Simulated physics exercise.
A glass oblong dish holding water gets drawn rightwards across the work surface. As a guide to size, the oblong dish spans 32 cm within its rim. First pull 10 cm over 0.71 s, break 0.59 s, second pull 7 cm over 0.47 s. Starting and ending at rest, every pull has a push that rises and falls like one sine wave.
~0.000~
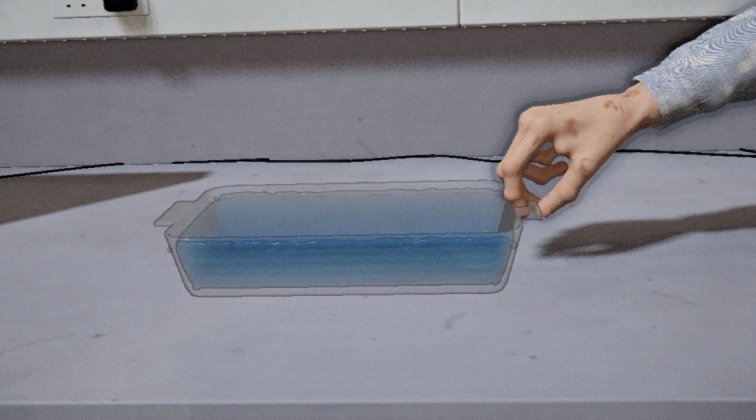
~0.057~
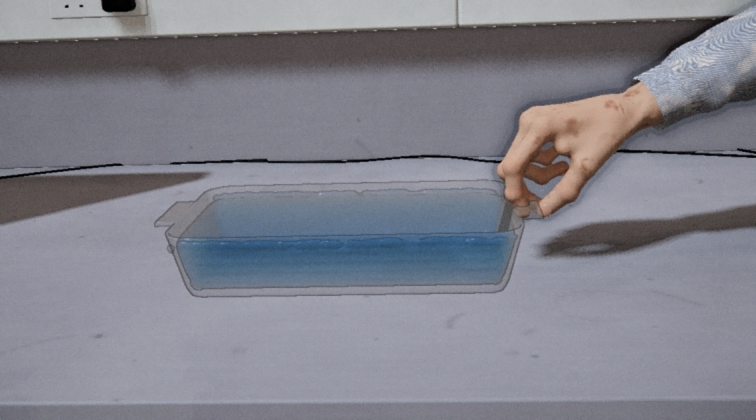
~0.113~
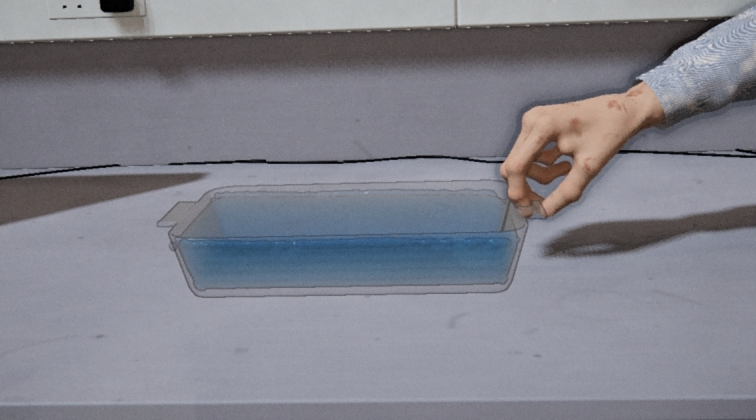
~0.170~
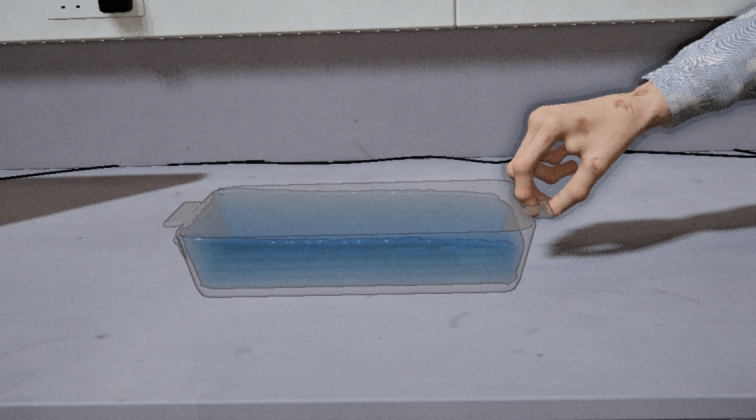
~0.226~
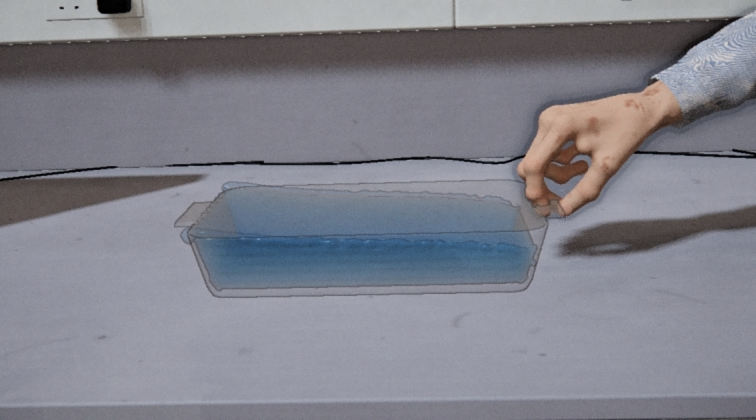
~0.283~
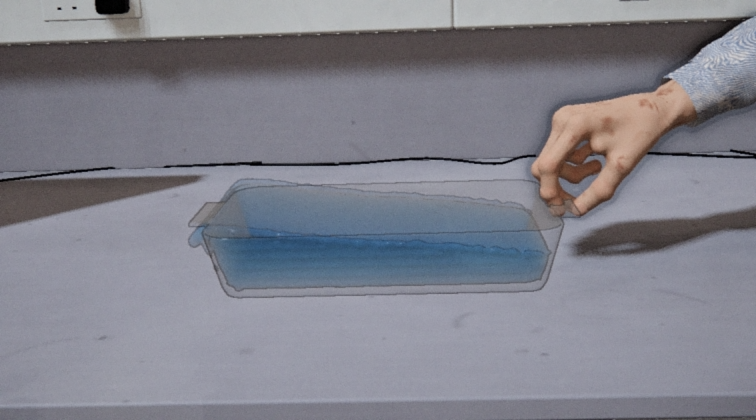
The clip opens on a hand in a light blue sleeve gripping the right end of a clear oblong dish of blue liquid, its surface nearly level. The hand then draws the dish slowly rightward across the table, and the liquid climbs at the left end while dipping at the right.
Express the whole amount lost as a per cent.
Around 30 percent is lost in total.
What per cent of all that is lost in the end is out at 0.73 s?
Near 20 in a hundred.
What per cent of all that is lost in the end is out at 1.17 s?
50 per cent, roughly.
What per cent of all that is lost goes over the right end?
About 60 percent.
After 0.73 s it has gone 10 cm; 3 per cent is out over the left end and 3 over the right.
After 1.17 s it has gone 10 cm; 5 per cent is out over the left end and 10 over the right.
After 1.62 s it has gone 16 cm; 9 per cent is out over the left end and 10 over the right.
After 2.06 s it has gone 17 cm; 9 per cent is out over the left end and 17 over the right.
In the end 30 per cent is out in all, 11 of it over the left end.
